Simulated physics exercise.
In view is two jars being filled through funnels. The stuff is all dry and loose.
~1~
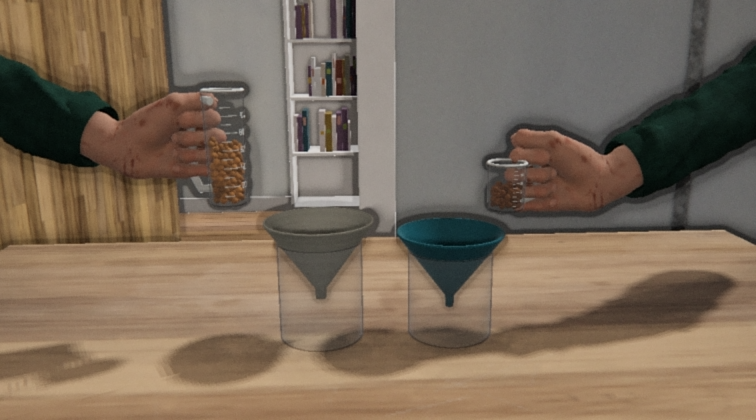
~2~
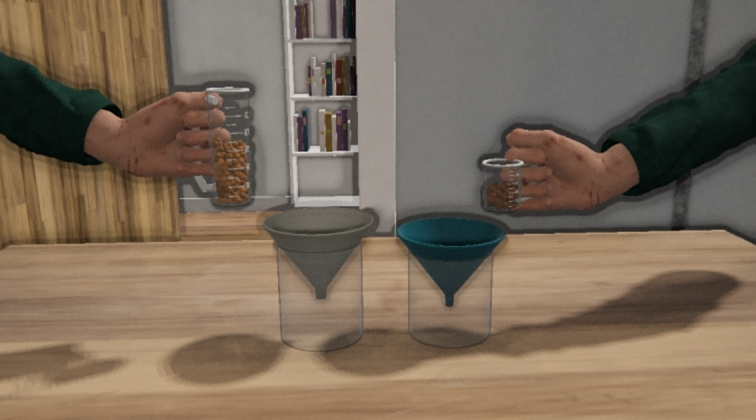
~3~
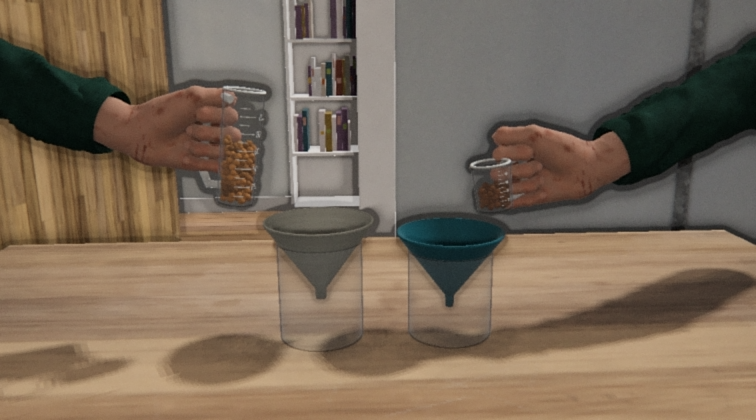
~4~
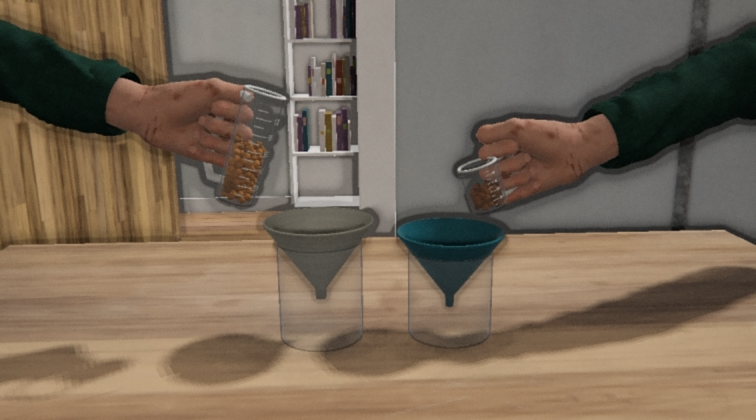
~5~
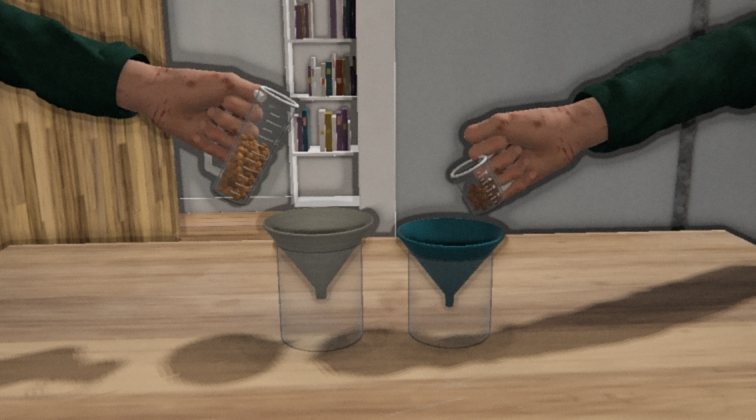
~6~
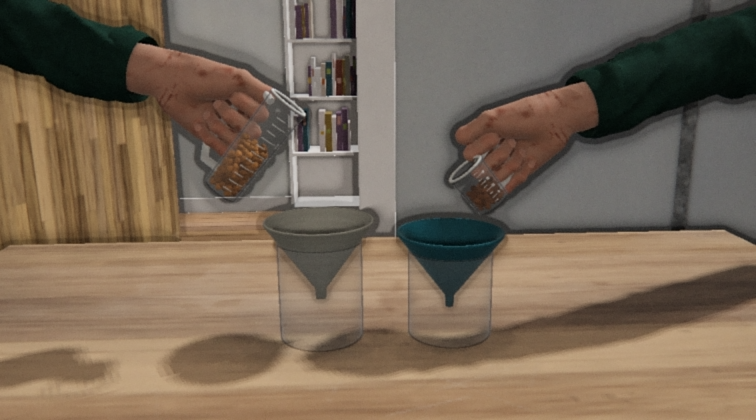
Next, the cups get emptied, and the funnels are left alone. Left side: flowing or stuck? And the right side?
Left funnel: Stuck fast. Right: Stuck fast.
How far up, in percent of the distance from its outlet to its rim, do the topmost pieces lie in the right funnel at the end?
Measured level: Roughly 55 in a hundred.
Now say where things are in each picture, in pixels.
The first frame shows left funnel (319, 229), outlet at (321, 298), about one piece wide; left cup (226, 148), holding roasted chickpeas; right funnel (450, 240), outlet at (449, 306), narrower than one piece; right cup (507, 186), holding cereal balls.
The second frame shows left cup (230, 147), upright; right cup (502, 186), upright.
The third frame shows left cup (240, 147), tipped 8°; right cup (493, 186), tipped 8°.
The fourth frame shows left cup (250, 147), tipped 19°; right cup (484, 186), tipped 19°.
The fifth frame shows left cup (254, 147), tipped 29°; right cup (479, 186), tipped 29°.
The sixth frame shows left funnel (319, 229), outlet at (321, 298); left cup (254, 147), tipped 40°; right funnel (450, 240), outlet at (449, 306); right cup (479, 186), tipped 40°.
Then, 0.23 s later than the last frame, left, every one still in the cup; right, every one still in the cup.
Then, 0.53 s later than the last frame, left, every one still in the cup; right, every one still in the cup.
Then, 0.84 s later than the last frame, left, every one still in the cup; right, roughly two thirds still in the cup, roughly a third in or over the funnel.
When it is over, left, every one stuck in the funnel, not one down in the jar; right, every one stuck in the funnel, not one down in the jar.
